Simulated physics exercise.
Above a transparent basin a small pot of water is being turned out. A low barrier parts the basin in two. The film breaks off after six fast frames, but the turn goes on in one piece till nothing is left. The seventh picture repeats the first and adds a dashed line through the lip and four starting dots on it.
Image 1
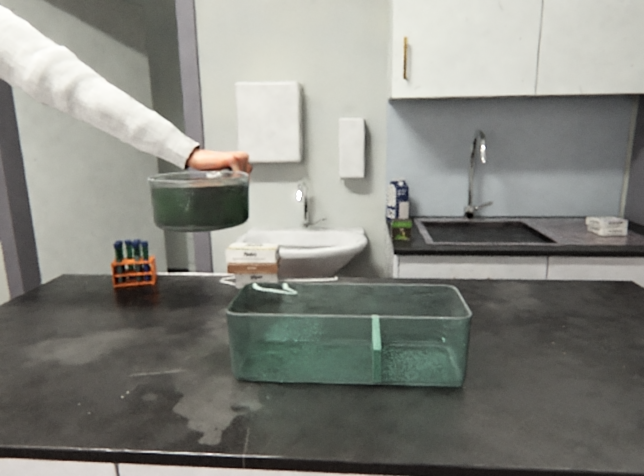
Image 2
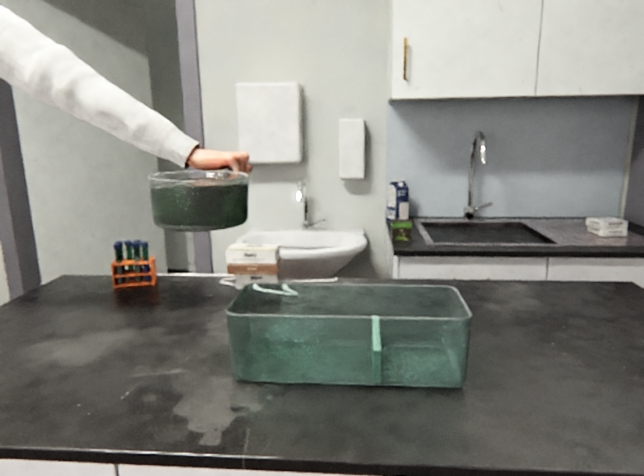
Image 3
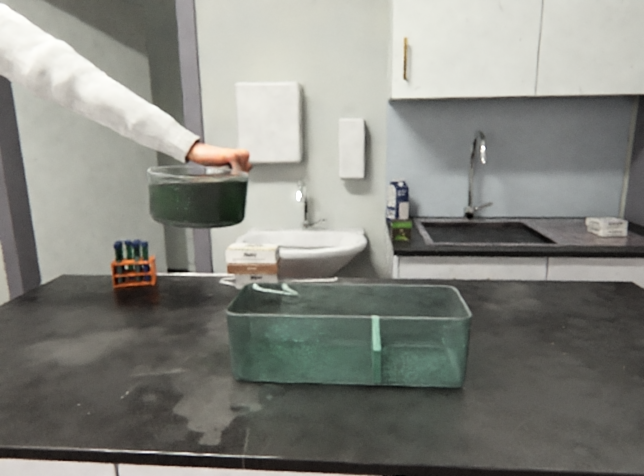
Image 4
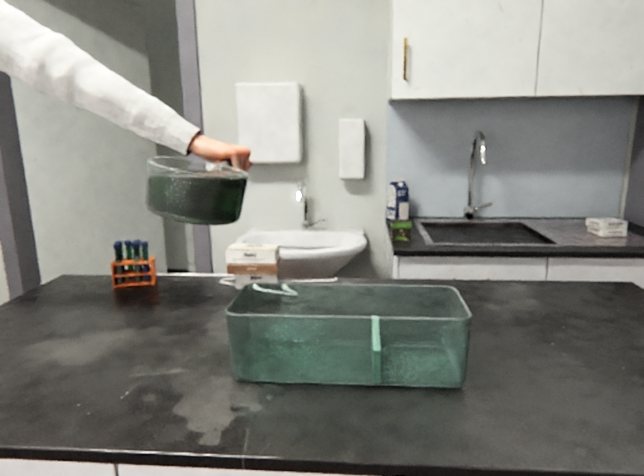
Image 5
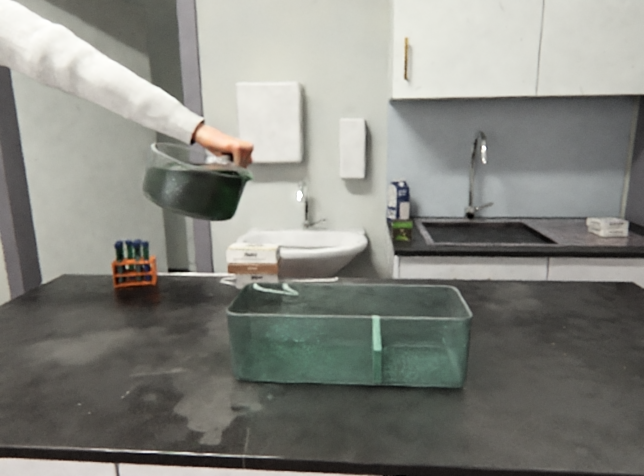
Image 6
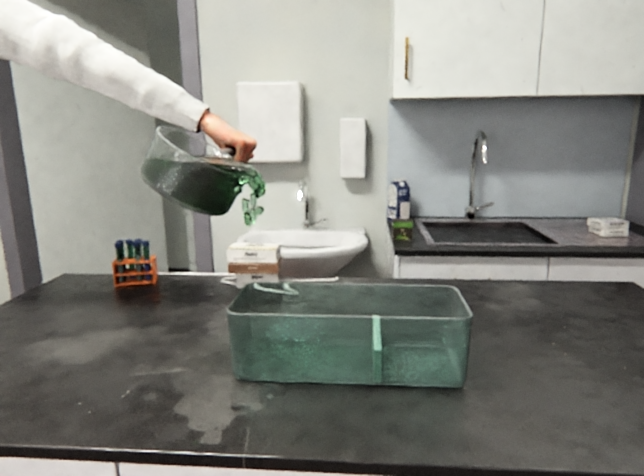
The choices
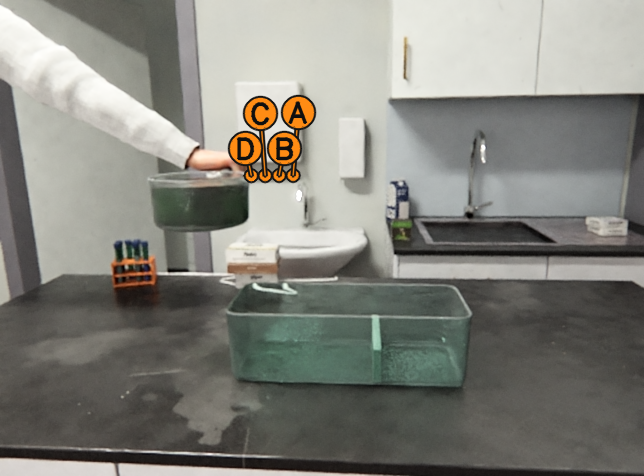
An arm in a white sleeve held a small clear pot of green water above a divided basin on a dark counter, then slowly tilted it to the right until some water came over the lip.
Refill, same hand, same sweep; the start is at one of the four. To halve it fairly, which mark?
Choose A.
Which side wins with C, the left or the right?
The left one.
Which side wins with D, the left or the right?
More ends on the left.
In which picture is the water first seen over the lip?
Picture 5.
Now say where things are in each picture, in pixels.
The first picture shows upright, lip at (245, 175); basin from (233, 376) to (465, 383); top of the wall at (376, 330); nothing has left yet.
The second picture shows upright, lip at (245, 176); nothing has left yet.
The third picture shows tipped about 5°, lip at (245, 176); nothing has left yet.
The fourth picture shows tipped about 12°, lip at (245, 176); nothing has left yet.
The fifth picture shows tipped about 20°, lip at (246, 176); water is over the lip, down to (246, 176).
The sixth picture shows tipped about 30°, lip at (246, 175); water is over the lip, down to (250, 222).
On the marked copy, A at (293, 175); B at (279, 175); C at (265, 175); D at (251, 175).
With A, about 49 % ends left of the wall and 49 % right of it.
With B, about 78 % ends left of the wall and 20 % right of it.
With C, about 92 % ends left of the wall and 3 % right of it; 4 % is lost outside.
With D, about 94 % ends left of the wall and 4 % right of it.
